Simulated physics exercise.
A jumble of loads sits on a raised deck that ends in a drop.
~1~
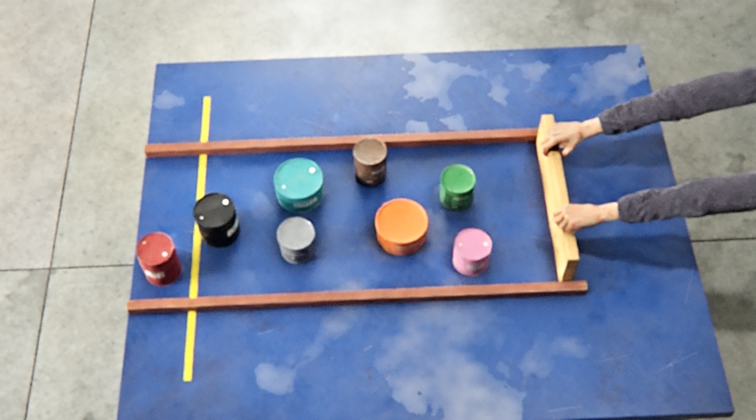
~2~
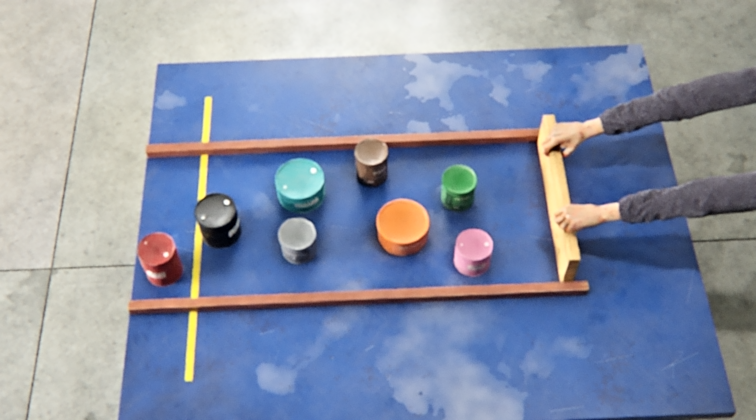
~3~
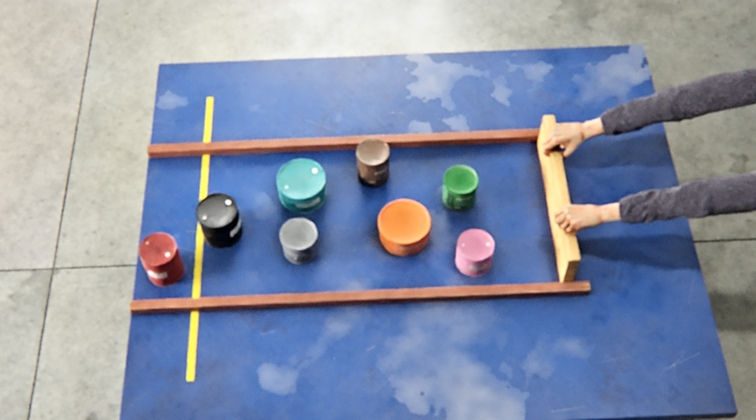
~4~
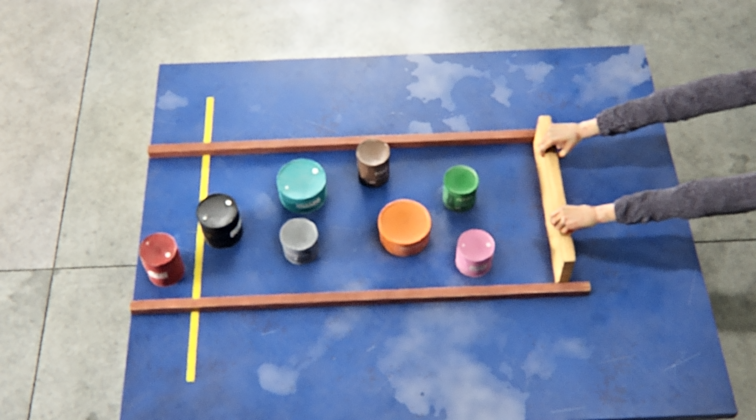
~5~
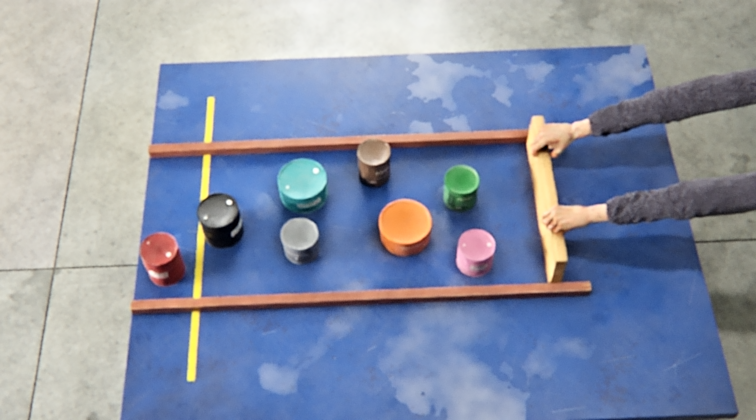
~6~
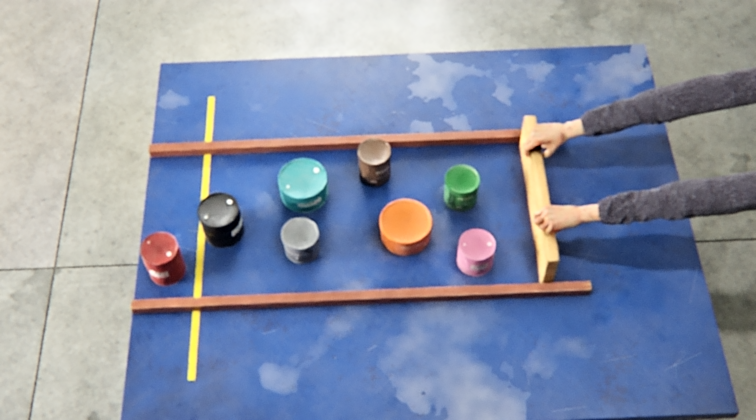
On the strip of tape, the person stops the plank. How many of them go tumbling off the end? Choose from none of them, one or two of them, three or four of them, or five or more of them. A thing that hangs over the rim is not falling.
One or two of them do.
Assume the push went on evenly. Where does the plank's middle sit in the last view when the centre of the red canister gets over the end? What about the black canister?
(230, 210) and (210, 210), more or less.
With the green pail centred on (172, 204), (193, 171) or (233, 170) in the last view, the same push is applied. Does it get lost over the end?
At the three spots, the green pail tips over, keeps its place and keeps its place.
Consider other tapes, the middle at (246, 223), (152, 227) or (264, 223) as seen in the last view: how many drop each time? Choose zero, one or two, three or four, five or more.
Going one by one, the answers are none at all, five or more and none.
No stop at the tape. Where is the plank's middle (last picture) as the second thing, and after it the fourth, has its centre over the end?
Its middle is near (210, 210) and then near (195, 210).
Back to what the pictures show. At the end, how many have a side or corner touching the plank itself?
It touches 4.
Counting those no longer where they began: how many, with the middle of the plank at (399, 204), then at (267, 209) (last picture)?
At the first point the count is 3, at the second it's 7.
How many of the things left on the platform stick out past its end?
2.
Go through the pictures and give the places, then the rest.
Red canister (159, 259); black canister (217, 221); grey pail (297, 241); plank (556, 197); tape (198, 225), in the first picture.
Black canister (218, 221); orange pail (403, 228), in the second picture.
Grey pail (300, 242); pink canister (475, 253), in the third picture.
Red canister (162, 260); turquoise canister (302, 186), in the fourth picture.
Black canister (221, 221); brown pail (374, 163), in the fifth picture.
Red canister (163, 259); black canister (221, 220); grey pail (301, 241); plank (538, 198); tape (202, 225), in the sixth picture.
Soon after, none off yet; red canister at rest near (163, 259); black canister at rest near (221, 220); grey pail at rest near (301, 241).
After that, none off yet; red canister at rest near (163, 259); black canister at rest near (221, 220); grey pail displaced a little near (280, 245).
And then, none off yet; red canister at rest near (163, 259); black canister displaced about its own width near (195, 218); grey pail displaced well along near (203, 261).
In the end, the number that fall off is one or two; gone, black canister and red canister.
